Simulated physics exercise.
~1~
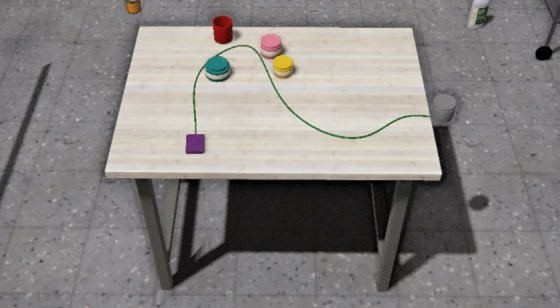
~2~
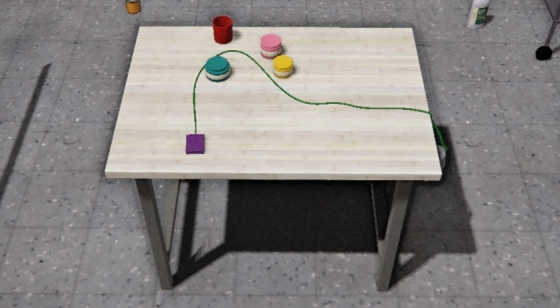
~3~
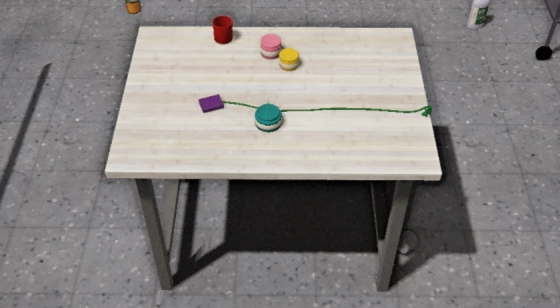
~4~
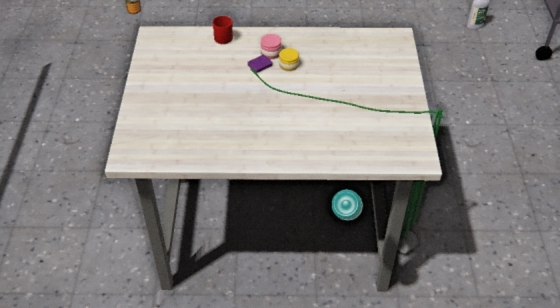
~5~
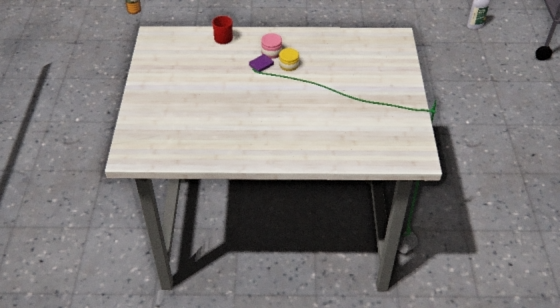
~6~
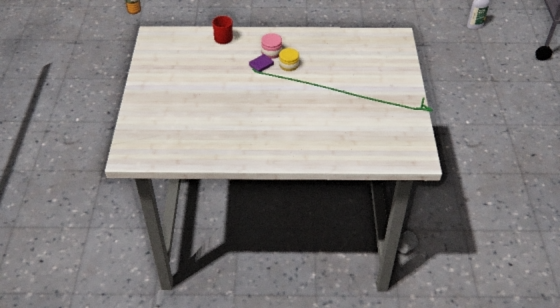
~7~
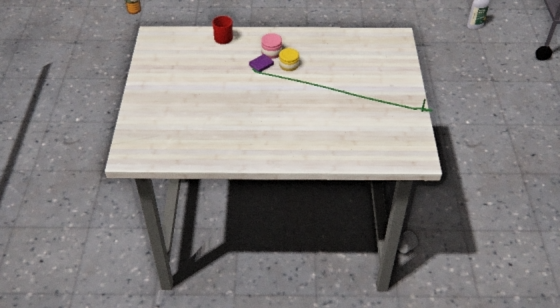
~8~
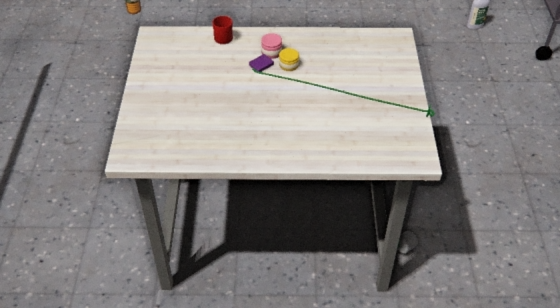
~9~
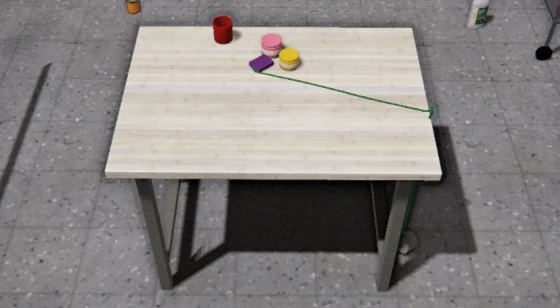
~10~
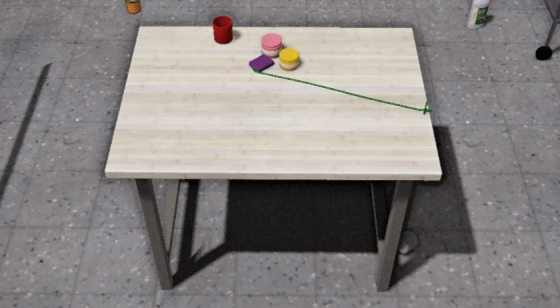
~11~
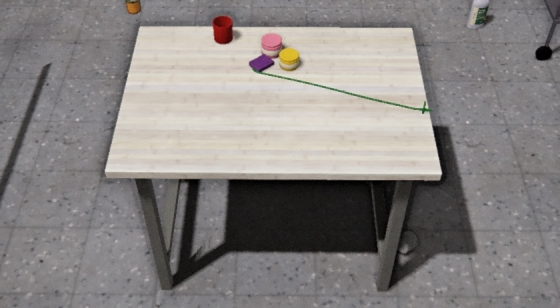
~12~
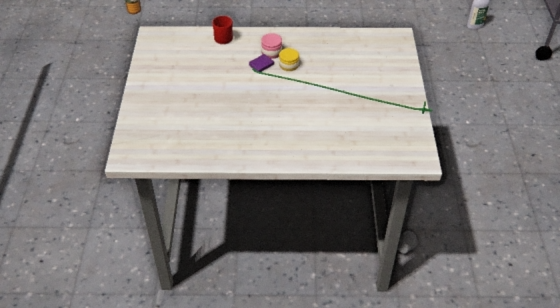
A grey speaker tied by a thin green cable to a purple phone drops past the right edge of a pale wooden table, where a teal jar, pink and yellow tins and a red mug also stand. As it falls, the cable straightens and drags the phone up and to the right, while the teal jar is swept toward the right. The jar goes off the table and appears below it, then passes out of sight. The phone stops beside the pink tin and the slightly shifted yellow tin, its cable stretched to the right edge, while the mug stays put.
